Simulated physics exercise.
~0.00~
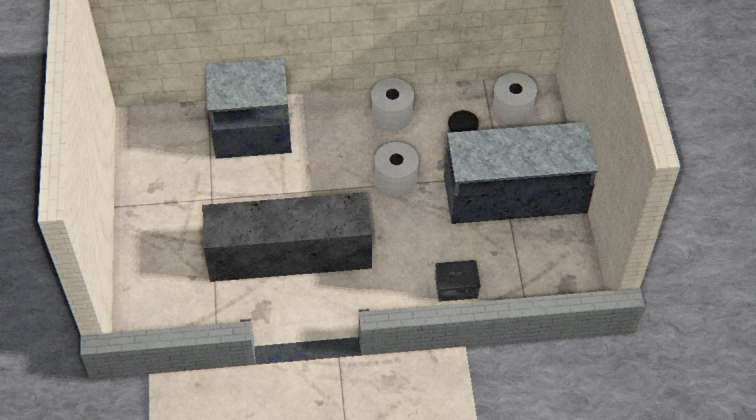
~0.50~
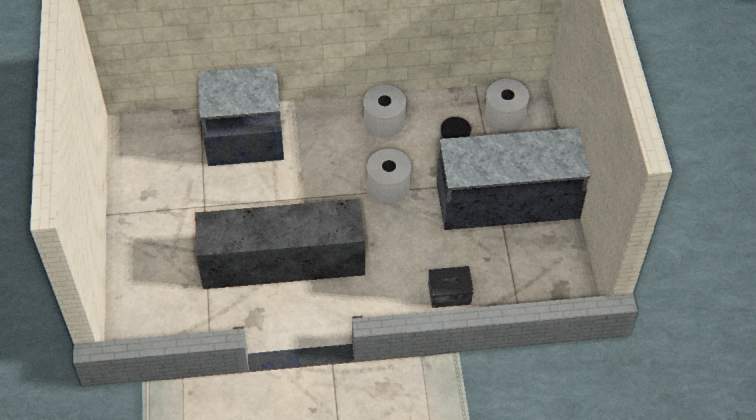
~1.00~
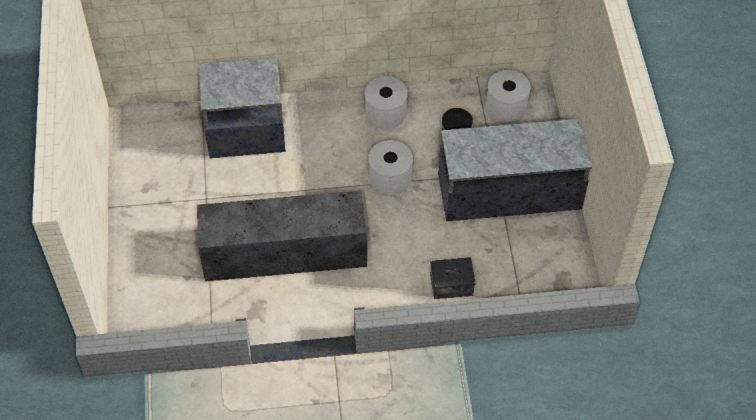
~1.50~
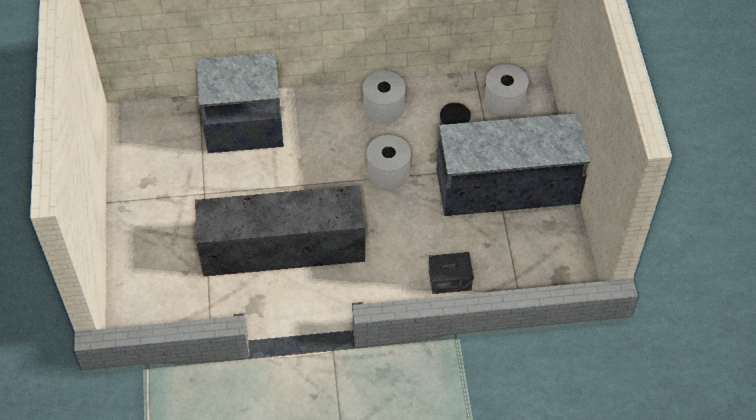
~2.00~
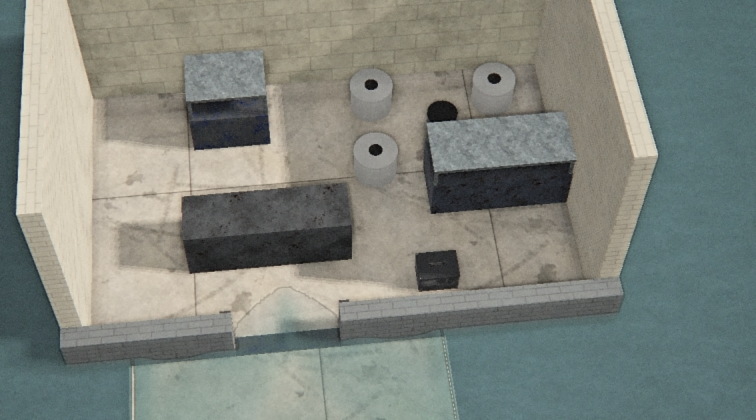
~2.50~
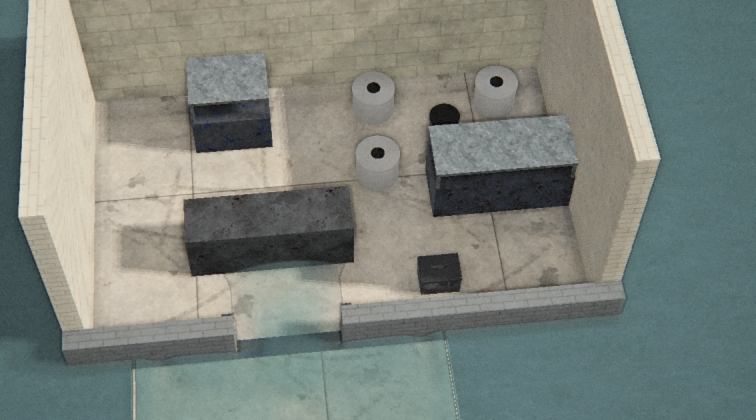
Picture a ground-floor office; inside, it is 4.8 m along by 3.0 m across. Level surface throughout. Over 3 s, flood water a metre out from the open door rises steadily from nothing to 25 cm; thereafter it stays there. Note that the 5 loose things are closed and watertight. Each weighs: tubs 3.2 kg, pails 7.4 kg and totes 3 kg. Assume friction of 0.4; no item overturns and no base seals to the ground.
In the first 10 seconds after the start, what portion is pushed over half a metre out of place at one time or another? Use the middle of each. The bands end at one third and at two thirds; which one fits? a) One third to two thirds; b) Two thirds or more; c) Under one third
One third to two thirds.
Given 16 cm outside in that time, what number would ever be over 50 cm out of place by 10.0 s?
Then it comes to 1.
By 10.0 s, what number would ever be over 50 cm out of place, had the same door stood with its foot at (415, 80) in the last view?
Then 4 of them would.
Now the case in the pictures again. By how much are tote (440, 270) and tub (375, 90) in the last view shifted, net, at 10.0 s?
200 cm and 50 cm respectively.
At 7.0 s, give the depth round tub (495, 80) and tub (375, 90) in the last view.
I'd put it at 0 cm and 1 cm respectively.
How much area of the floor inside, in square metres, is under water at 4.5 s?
Some 5.5 m2 of it.
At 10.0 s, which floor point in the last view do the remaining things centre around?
That lands at roughly (411, 120).
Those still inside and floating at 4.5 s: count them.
Then: 0.
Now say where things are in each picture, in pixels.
In the first frame, a tub at (393, 95), on the bottom; a tub at (397, 160), on the bottom; water covers 0.0 m2; 0 of 5 have shifted.
In the second frame, a tub at (385, 101), on the bottom; a tub at (389, 166), on the bottom; water covers 0.0 m2; 0 of 5 have shifted.
In the third frame, a tub at (386, 93) rests on the ground; a tub at (391, 158) rests on the ground; 0.0 m2 under water; 0 of 5 have shifted.
In the fourth frame, a tub at (384, 87), on the bottom; a tub at (389, 153), on the bottom; 0.0 m2 under water; 0 of 5 have shifted.
In the fifth frame, a tub at (371, 85), on the bottom; a tub at (376, 150), on the bottom; water covers 0.3 m2; 0 of 5 have shifted.
In the sixth frame, a tub at (374, 88), on the bottom; a tub at (378, 153) rests on the ground; water covers 0.8 m2; 0 of 5 have shifted.
After 3.5 s 0 of 5 are over 50 cm from their spots; 0 afloat.
After 4.5 s 1 of 5 are over 50 cm from their spots; 0 afloat.
After 7.0 s 1 of 5 are over 50 cm from their spots; 1 afloat.
After 10.0 s 2 of 5 are over 50 cm from their spots, and 2 have been at some point; 4 afloat.
